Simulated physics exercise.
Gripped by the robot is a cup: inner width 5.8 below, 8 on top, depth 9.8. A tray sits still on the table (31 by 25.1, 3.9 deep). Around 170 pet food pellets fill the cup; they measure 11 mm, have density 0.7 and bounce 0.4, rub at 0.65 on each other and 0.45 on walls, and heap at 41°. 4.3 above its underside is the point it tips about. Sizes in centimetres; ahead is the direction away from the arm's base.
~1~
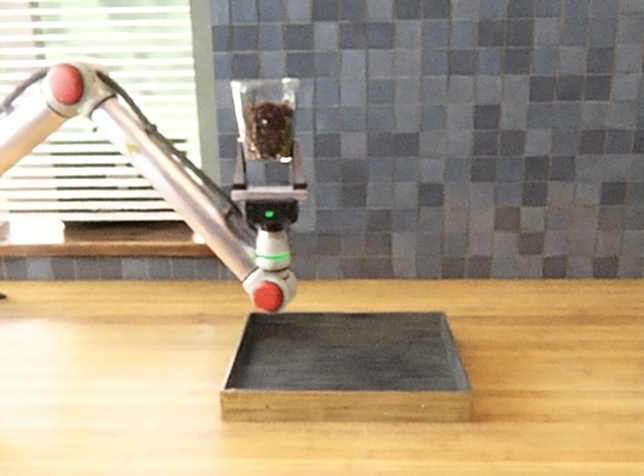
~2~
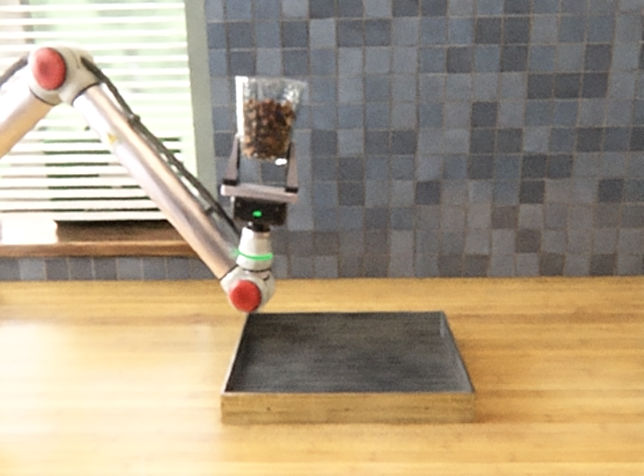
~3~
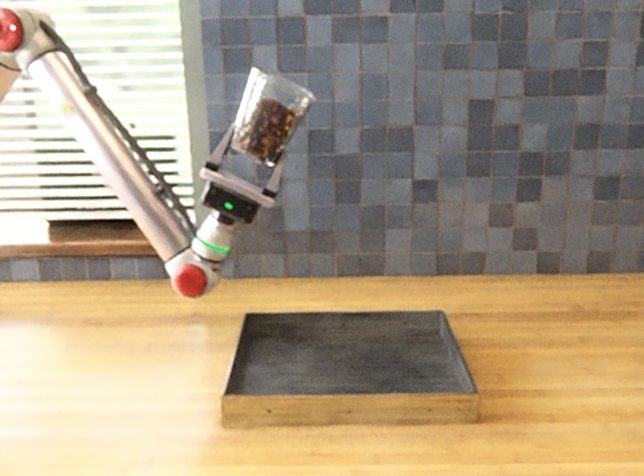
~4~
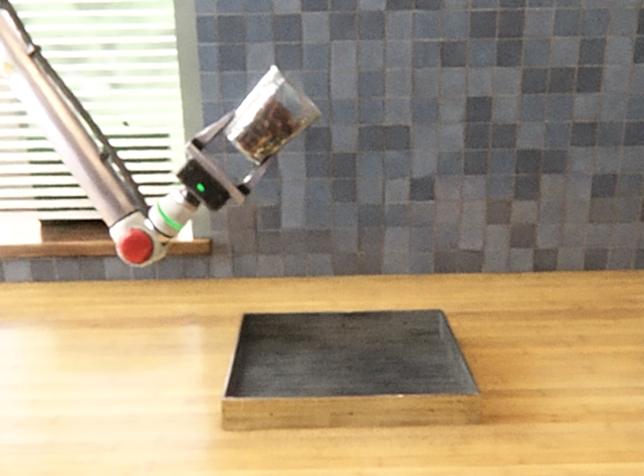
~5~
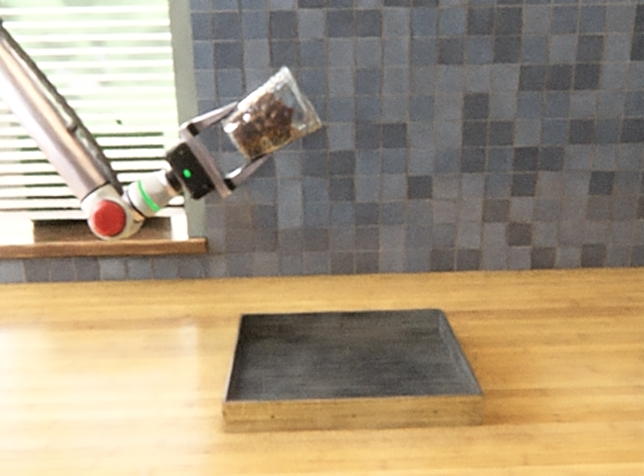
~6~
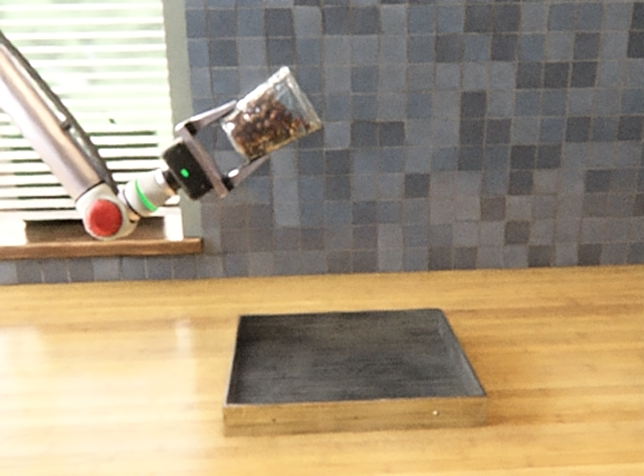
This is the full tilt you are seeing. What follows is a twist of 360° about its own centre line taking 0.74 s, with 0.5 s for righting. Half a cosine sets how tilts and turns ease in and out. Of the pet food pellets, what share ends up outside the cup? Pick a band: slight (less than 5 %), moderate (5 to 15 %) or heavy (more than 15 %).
Slight.
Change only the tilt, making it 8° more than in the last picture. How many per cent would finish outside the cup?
In that case some 0 per cent.
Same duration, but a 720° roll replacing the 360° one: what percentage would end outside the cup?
Roughly 0 %.
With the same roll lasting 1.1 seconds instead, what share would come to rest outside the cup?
About 0 %.
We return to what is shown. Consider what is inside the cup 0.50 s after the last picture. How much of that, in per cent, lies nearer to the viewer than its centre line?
Around 50 percent.
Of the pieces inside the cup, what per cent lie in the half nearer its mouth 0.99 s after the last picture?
40 percent or so.
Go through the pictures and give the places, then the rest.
In the first picture, cup middle at (268, 122), upright; upper third of the load around (267, 111), from x 245 to 290, top at y 100; 174 in the cup.
In the second picture, cup middle at (267, 121), tipped 8°; upper third of the load around (267, 110), from x 245 to 290, top at y 100.
In the third picture, cup middle at (268, 120), tipped 27°; upper third of the load around (267, 110), from x 240 to 295, top at y 95.
In the fourth picture, cup middle at (269, 120), tipped 48°; upper third of the load around (267, 110), from x 230 to 300, top at y 90.
In the fifth picture, cup middle at (269, 120), tipped 59°; upper third of the load around (268, 109), from x 230 to 295, top at y 90.
In the sixth picture, cup middle at (268, 119), tipped 60°; upper third of the load around (266, 109), from x 230 to 310, top at y 90; 174 in the cup.
Then, 0.50 s later, tipped 60°, highest piece 40 above the table; 174 in the cup.
Then, 0.99 s later, tipped 30°, highest piece 39 above the table; 174 in the cup.
Then, 1.44 s later, upright, highest piece 40 above the table; 174 in the cup.
Then, 2.14 s later, upright, highest piece 40 above the table; 174 in the cup.
At rest, 174 in the cup. That is 0 % outside the cup.
